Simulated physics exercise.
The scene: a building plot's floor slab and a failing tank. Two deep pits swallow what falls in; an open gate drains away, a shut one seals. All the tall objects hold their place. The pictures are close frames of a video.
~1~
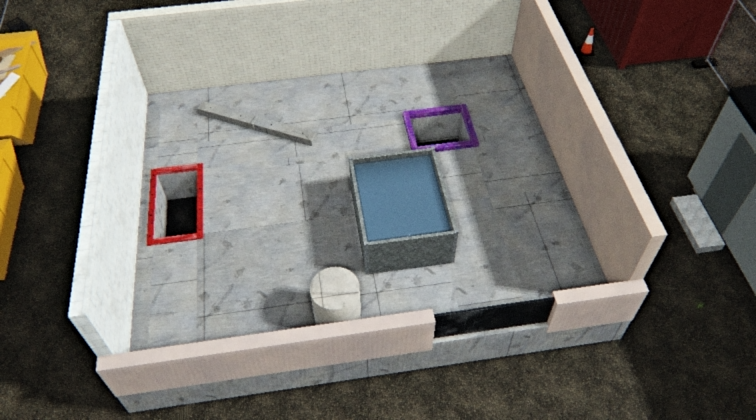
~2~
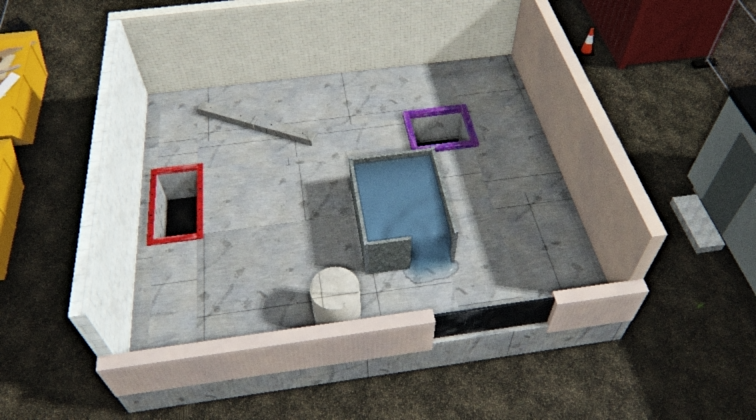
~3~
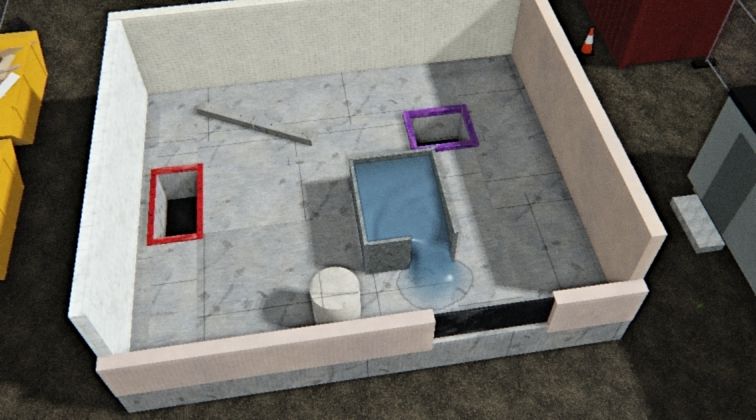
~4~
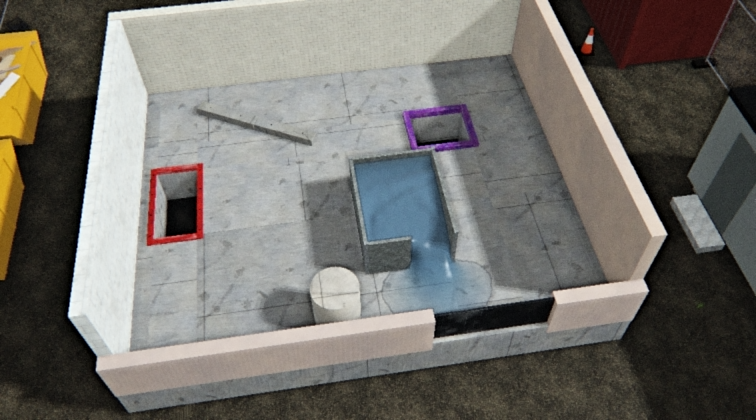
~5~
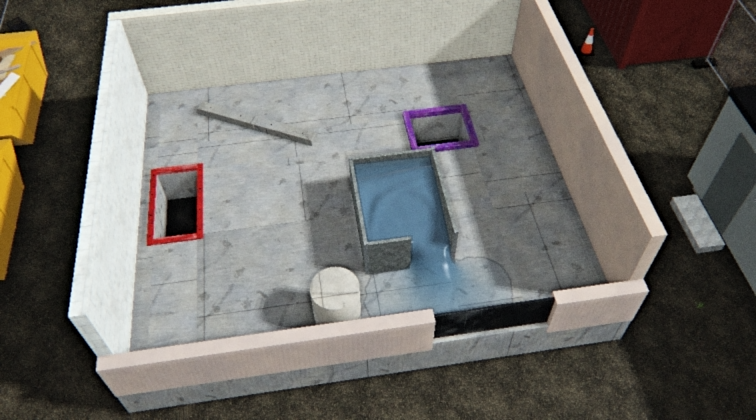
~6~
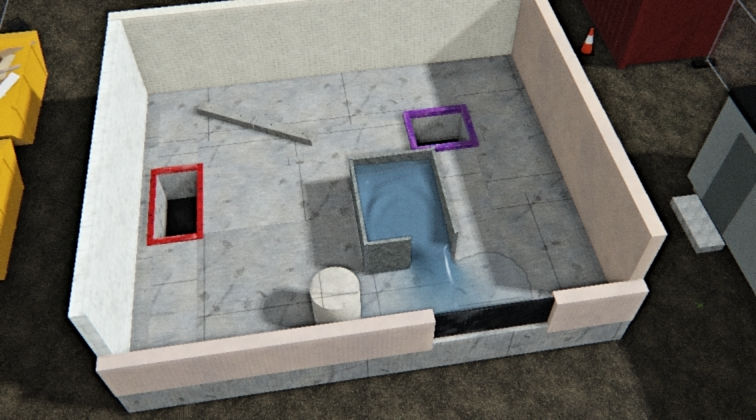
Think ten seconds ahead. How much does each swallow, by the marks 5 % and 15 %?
In the end: The gate takes under 5 %; the purple pit takes under 5 %; the red pit takes under 5 %.
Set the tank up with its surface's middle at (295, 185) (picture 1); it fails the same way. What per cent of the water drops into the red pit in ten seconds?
In per cent: Red 10.
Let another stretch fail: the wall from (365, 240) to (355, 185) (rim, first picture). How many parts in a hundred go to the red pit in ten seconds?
Parts in a hundred: Red 30.
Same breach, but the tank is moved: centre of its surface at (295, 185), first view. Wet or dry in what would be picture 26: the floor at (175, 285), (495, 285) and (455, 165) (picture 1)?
As listed: Wet, covered, free of water.
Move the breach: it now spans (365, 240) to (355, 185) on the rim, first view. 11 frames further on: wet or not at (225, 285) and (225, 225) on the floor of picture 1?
In turn: Awash, awash.
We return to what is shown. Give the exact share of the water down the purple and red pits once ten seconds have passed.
About 0 and 0 per cent.
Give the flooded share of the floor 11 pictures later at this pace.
Some 20 per cent.
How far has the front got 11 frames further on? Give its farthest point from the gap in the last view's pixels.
Near (140, 373).
A moment on, water covers 10 % of the floor; the gate 0 %, the purple pit 0 %, the red pit 0 %.
Next, water covers 20 % of the floor; the gate 0 %, the purple pit 0 %, the red pit 0 %.
Then, water covers 45 % of the floor; the gate 0 %, the purple pit 0 %, the red pit 0 %.
Later, water covers 70 % of the floor; the gate 0 %, the purple pit 0 %, the red pit 0 %.
In the end, water covers 95 % of the floor; the gate 0 %, the purple pit 0 %, the red pit 1 %.
